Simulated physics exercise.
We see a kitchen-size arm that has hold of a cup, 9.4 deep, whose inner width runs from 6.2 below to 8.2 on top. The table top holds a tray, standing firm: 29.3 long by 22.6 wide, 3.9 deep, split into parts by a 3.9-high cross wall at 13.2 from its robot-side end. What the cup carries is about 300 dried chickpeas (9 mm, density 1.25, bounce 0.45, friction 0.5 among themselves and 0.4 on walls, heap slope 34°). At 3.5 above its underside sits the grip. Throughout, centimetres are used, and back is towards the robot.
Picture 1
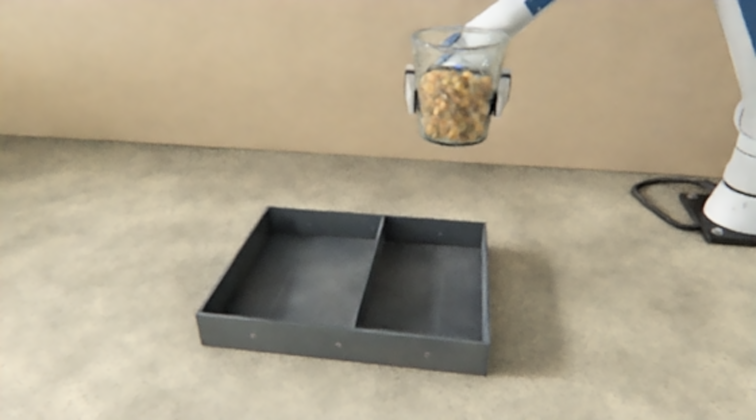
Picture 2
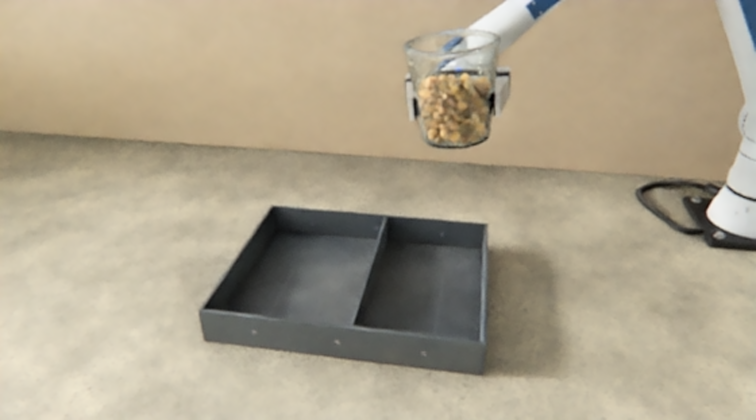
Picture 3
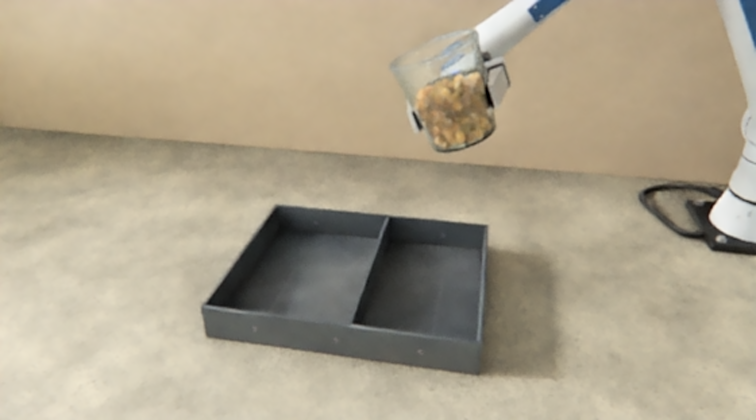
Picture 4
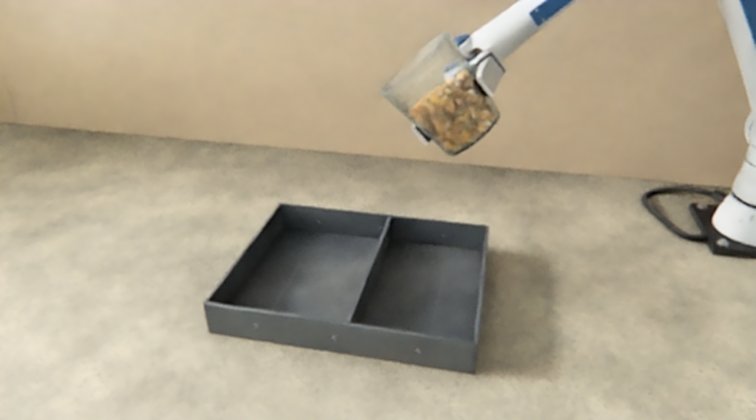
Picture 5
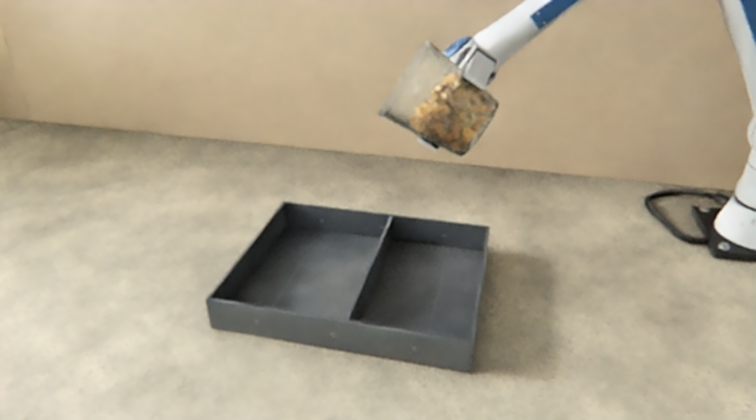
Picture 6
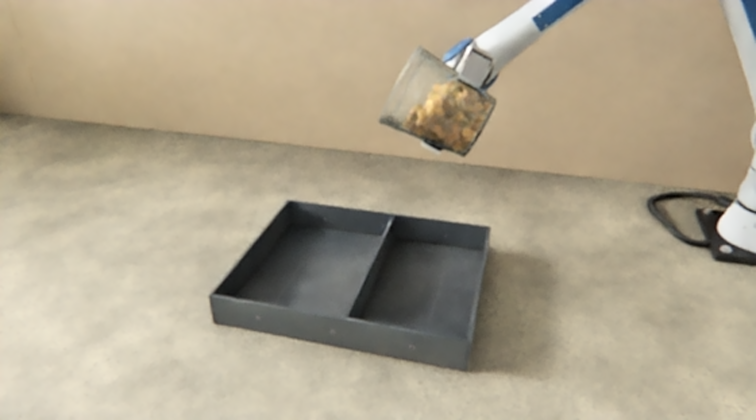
A mottled grey-beige tabletop in front of a plain tan wall is seen from slightly above. A dark grey tray divided into two compartments sits near the centre, a white and blue robot arm with a black cable by its base stands at the right, and its gripper holds a clear cup of tan chickpeas above the tray. The arm tilts the cup steeply to the left, the chickpeas shift inside it, and the camera drifts very slightly.
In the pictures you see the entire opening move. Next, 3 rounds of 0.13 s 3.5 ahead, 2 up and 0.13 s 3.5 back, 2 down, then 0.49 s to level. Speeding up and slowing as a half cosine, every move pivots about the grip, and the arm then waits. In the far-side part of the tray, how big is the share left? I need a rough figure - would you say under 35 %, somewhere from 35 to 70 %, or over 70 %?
I would say somewhere from 35 to 70 %.
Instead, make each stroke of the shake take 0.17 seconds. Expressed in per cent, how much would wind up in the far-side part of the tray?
Around 15 percent.
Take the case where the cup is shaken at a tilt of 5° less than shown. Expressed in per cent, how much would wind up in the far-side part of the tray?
About 30 %.
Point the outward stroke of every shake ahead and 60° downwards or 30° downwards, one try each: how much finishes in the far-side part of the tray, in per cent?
Estimates, in order: 0 % then 5 %.
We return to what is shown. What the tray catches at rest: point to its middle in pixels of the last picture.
Estimated centre at around (334, 273).
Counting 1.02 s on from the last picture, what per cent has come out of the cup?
Some 50 per cent.
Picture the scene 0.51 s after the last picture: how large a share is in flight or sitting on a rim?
It amounts to roughly 16 in a hundred.
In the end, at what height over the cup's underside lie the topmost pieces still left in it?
Height at rest: Approx. 6.5 cm.
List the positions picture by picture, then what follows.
The first picture shows cup middle at (456, 89), level; upper third of the load around (455, 83), from x 425 to 490, top at y 70; 297 in the cup.
The second picture shows cup middle at (454, 92), tilted 6° forward; upper third of the load around (455, 86), from x 420 to 485, top at y 70.
The third picture shows cup middle at (450, 95), tilted 22° forward; upper third of the load around (456, 90), from x 420 to 490, top at y 75.
The fourth picture shows cup middle at (445, 100), tilted 43° forward; upper third of the load around (455, 93), from x 410 to 490, top at y 70.
The fifth picture shows cup middle at (442, 105), tilted 59° forward; upper third of the load around (452, 95), from x 410 to 490, top at y 75.
The sixth picture shows cup middle at (441, 107), tilted 65° forward; upper third of the load around (454, 100), from x 405 to 485, top at y 85; 297 in the cup.
Then, 0.51 s after the last picture, tilted 65° forward, highest piece 26 above the table; 198 in the cup, 50 in the far-side part, 2 in the robot-side part, 47 in flight or on a rim.
Then, 1.02 s after the last picture, tilted 34° forward, highest piece 27 above the table; 151 in the cup, 131 in the far-side part, 14 in the robot-side part, 1 on the table or floor.
Then, 1.47 s after the last picture, level, highest piece 27 above the table; 151 in the cup, 131 in the far-side part, 14 in the robot-side part, 1 on the table or floor.
Then, 2.52 s after the last picture, level, highest piece 27 above the table; 151 in the cup, 131 in the far-side part, 14 in the robot-side part, 1 on the table or floor.
Final count, 151 in the cup, 131 in the far-side part, 14 in the robot-side part, 1 on the table or floor. That is 44 % in the far-side part of the tray.
